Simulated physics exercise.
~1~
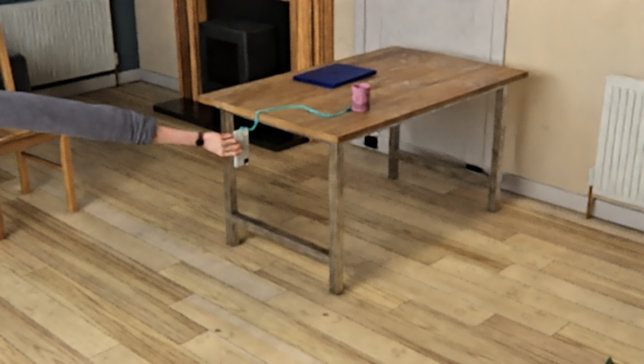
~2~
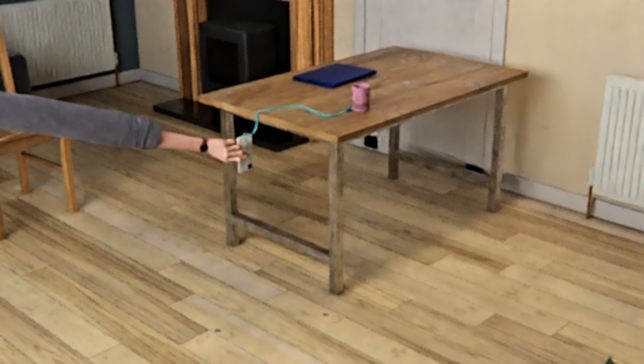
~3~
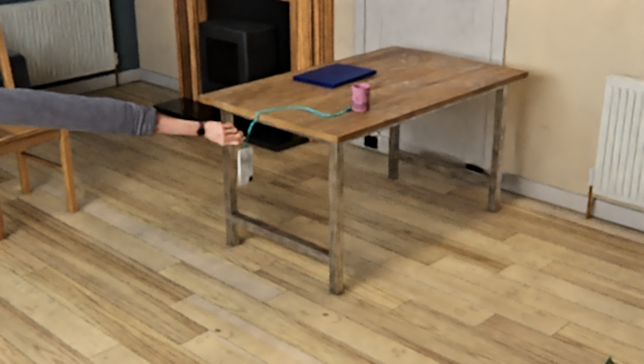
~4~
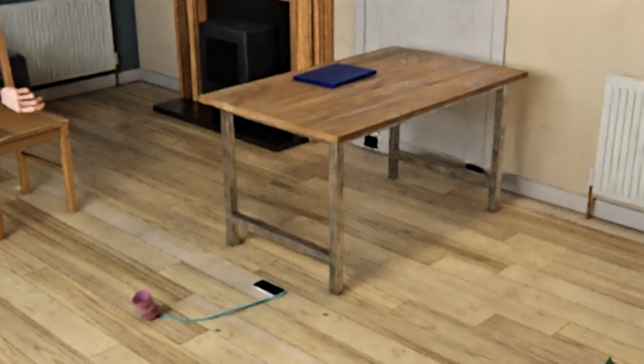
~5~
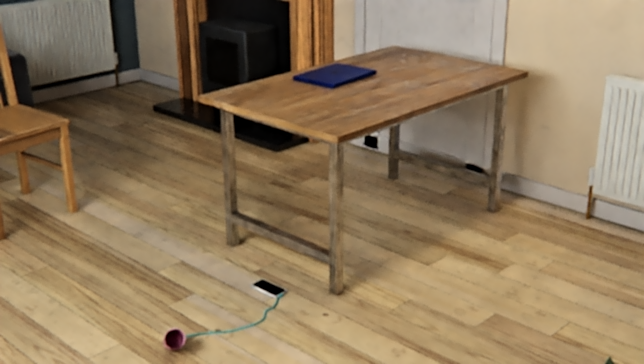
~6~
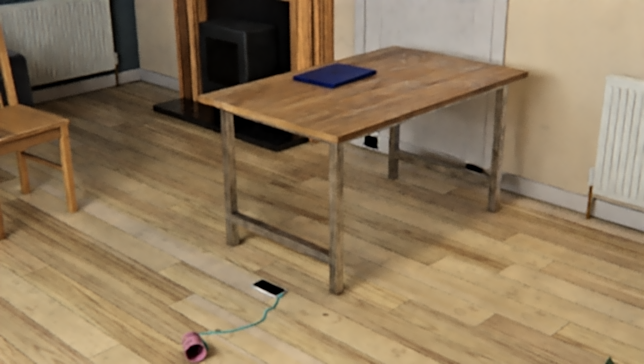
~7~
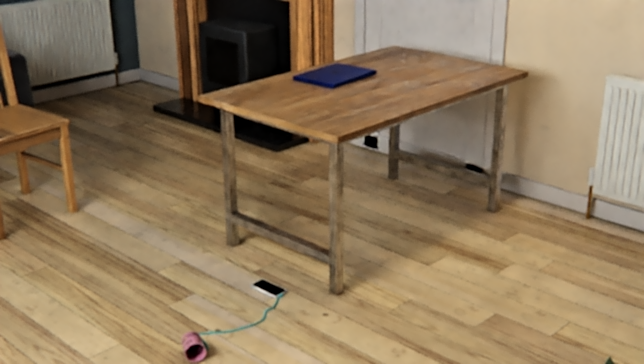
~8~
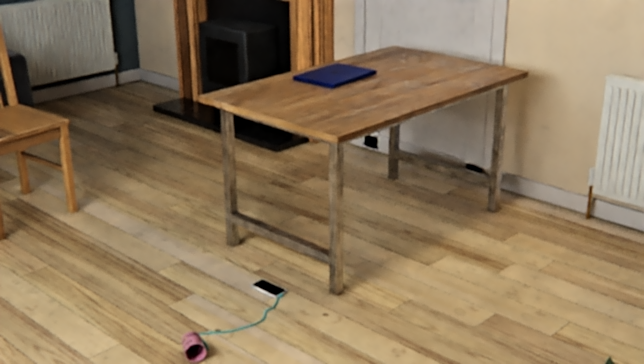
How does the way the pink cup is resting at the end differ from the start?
At the start the pink cup stands upright on the table, and at the end it lies on its side on the floor.
